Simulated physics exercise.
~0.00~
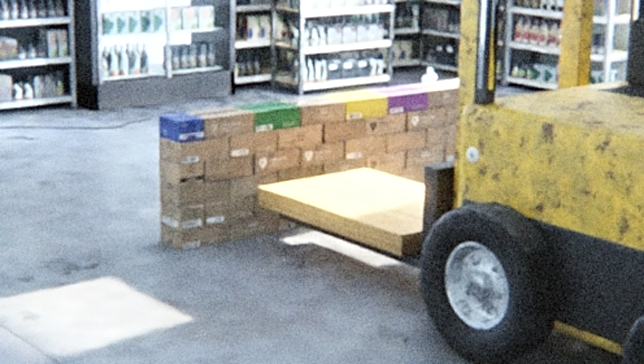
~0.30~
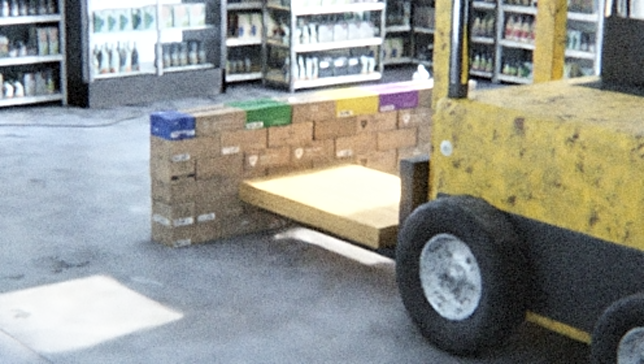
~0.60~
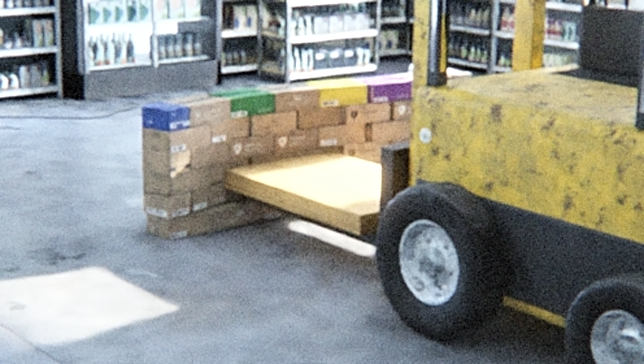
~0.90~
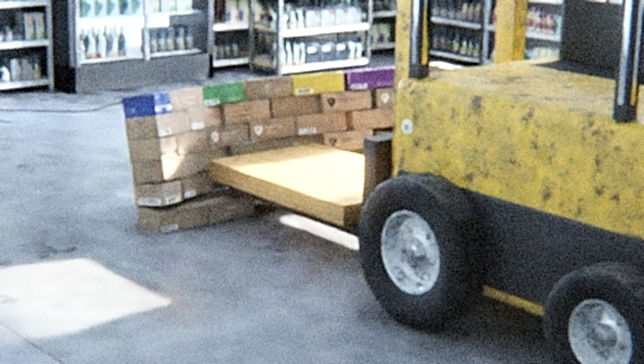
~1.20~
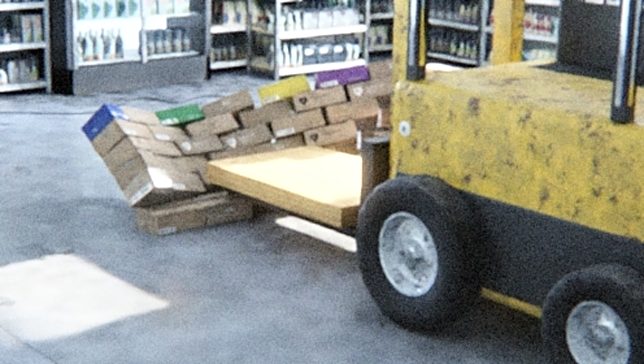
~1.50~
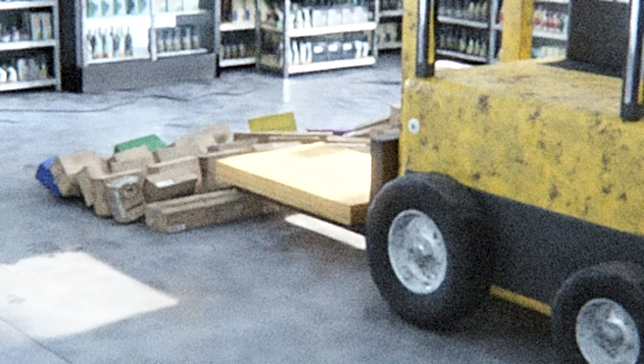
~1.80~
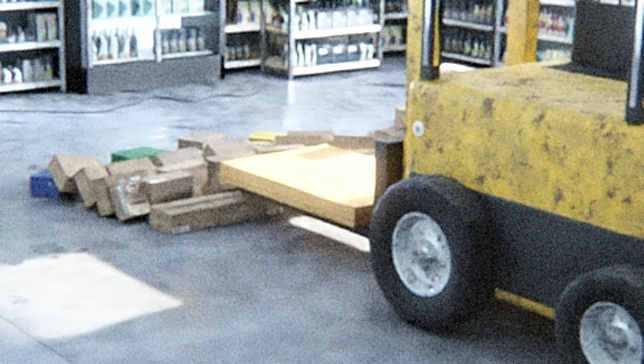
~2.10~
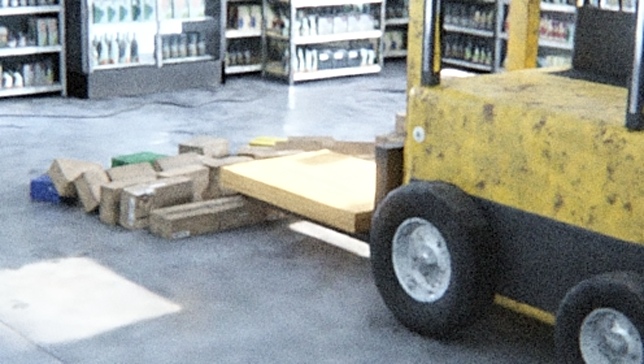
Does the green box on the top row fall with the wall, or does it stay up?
The green box falls. It tips away from the lift truck's case with the boxes around it and ends up in the low heap on the floor.
Yellow lift truck pushing a flat case into a free-standing wall of cardboard boxes, which leans back, topples and ends heaped on the floor.
